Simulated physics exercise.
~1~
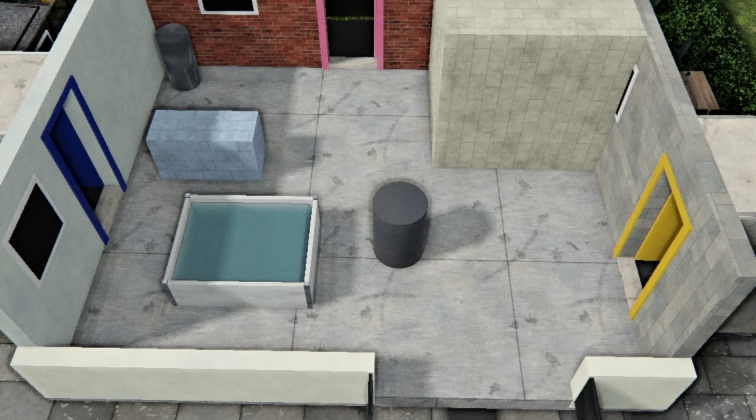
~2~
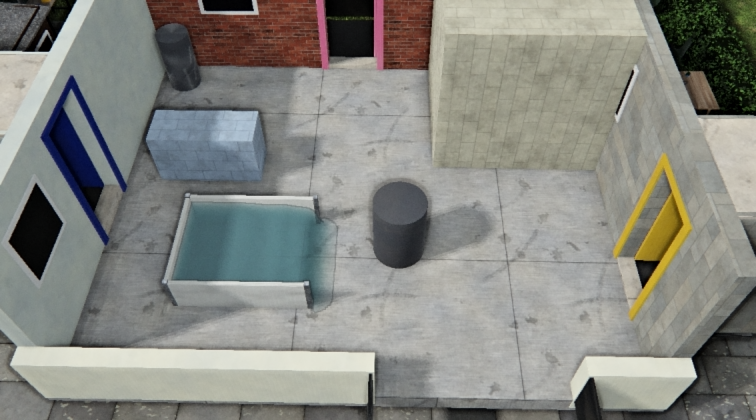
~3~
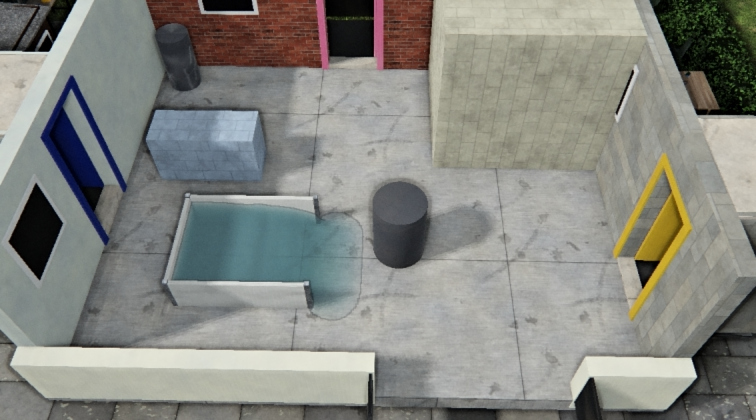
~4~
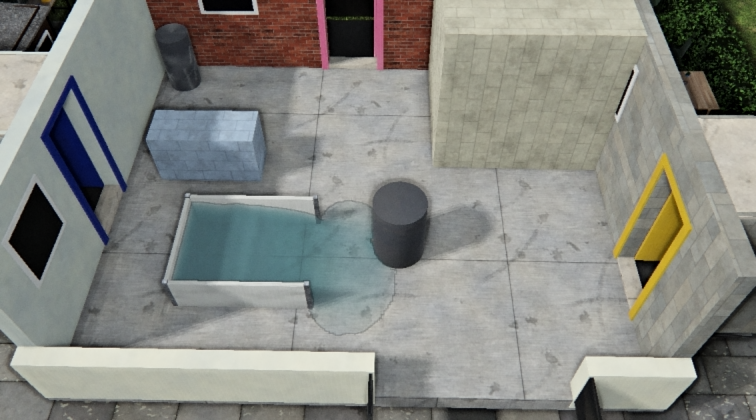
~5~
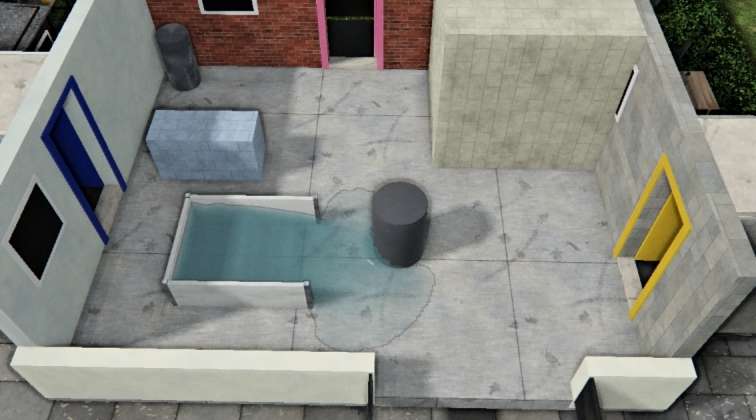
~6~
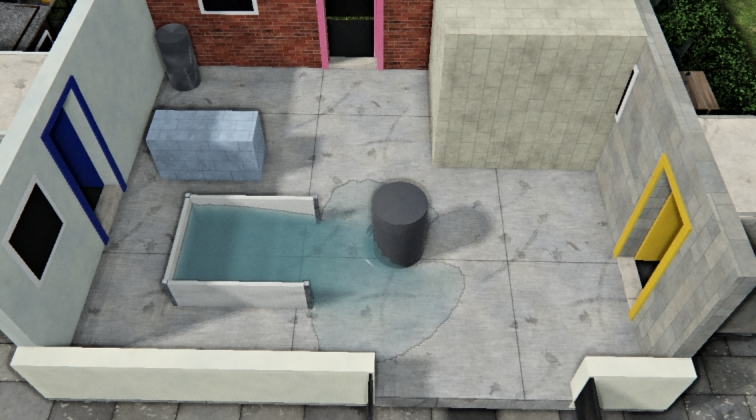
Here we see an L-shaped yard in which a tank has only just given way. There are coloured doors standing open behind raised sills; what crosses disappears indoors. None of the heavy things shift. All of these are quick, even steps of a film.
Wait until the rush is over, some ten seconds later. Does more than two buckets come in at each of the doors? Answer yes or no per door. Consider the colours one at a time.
The blue door no, the pink door no, the yellow door yes.
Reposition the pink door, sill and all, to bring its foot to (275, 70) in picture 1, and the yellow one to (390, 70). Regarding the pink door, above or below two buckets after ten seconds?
I'd say the pink remains short of it.
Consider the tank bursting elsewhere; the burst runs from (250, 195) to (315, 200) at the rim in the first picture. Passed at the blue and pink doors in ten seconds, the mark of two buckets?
For the blue door, it sits short of it; for the pink door, it overshoots.
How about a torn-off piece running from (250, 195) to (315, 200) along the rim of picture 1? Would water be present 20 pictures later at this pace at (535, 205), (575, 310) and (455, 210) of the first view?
The first spot is spared, the second spared, the third spared.
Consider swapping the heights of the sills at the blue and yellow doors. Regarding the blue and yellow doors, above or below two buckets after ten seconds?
Then: The blue one stays within the limit, the yellow one stays within the limit.
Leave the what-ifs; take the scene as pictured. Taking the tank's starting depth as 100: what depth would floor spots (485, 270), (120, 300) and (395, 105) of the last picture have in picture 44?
Respectively near 6, 0 and 10 per cent.
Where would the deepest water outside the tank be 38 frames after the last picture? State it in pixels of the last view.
Check roughly (519, 171).
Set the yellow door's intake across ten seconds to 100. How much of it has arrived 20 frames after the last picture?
Result: 45 % of the ten-second total.
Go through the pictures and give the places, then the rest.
The open tank at (245, 241) is whole and still, in the first frame.
Water pours out at (311, 255) and has run to (327, 223), in the second frame.
Water pours out at (312, 257) and has run to (343, 217), in the third frame.
Water pours out at (312, 257) and has run to a hidden place, in the fourth frame.
Water pours out at (312, 257) and has run to (423, 297), in the fifth frame.
Water pours out at (312, 257) and has run to (457, 286), in the sixth frame.
A moment on, water covers 25 % of the floor; the blue door not reached, the pink door not reached, the yellow door not reached.
Next, water covers 40 % of the floor; the blue door not reached, the pink door not reached, the yellow door under two buckets in.
Then, water covers 45 % of the floor; the blue door not reached, the pink door wet at the sill, nothing in, the yellow door over two buckets in.
Later, water covers 55 % of the floor; the blue door not reached, the pink door wet at the sill, nothing in, the yellow door over two buckets in.
In the end, water covers 70 % of the floor; the blue door not reached, the pink door wet at the sill, nothing in, the yellow door over two buckets in.
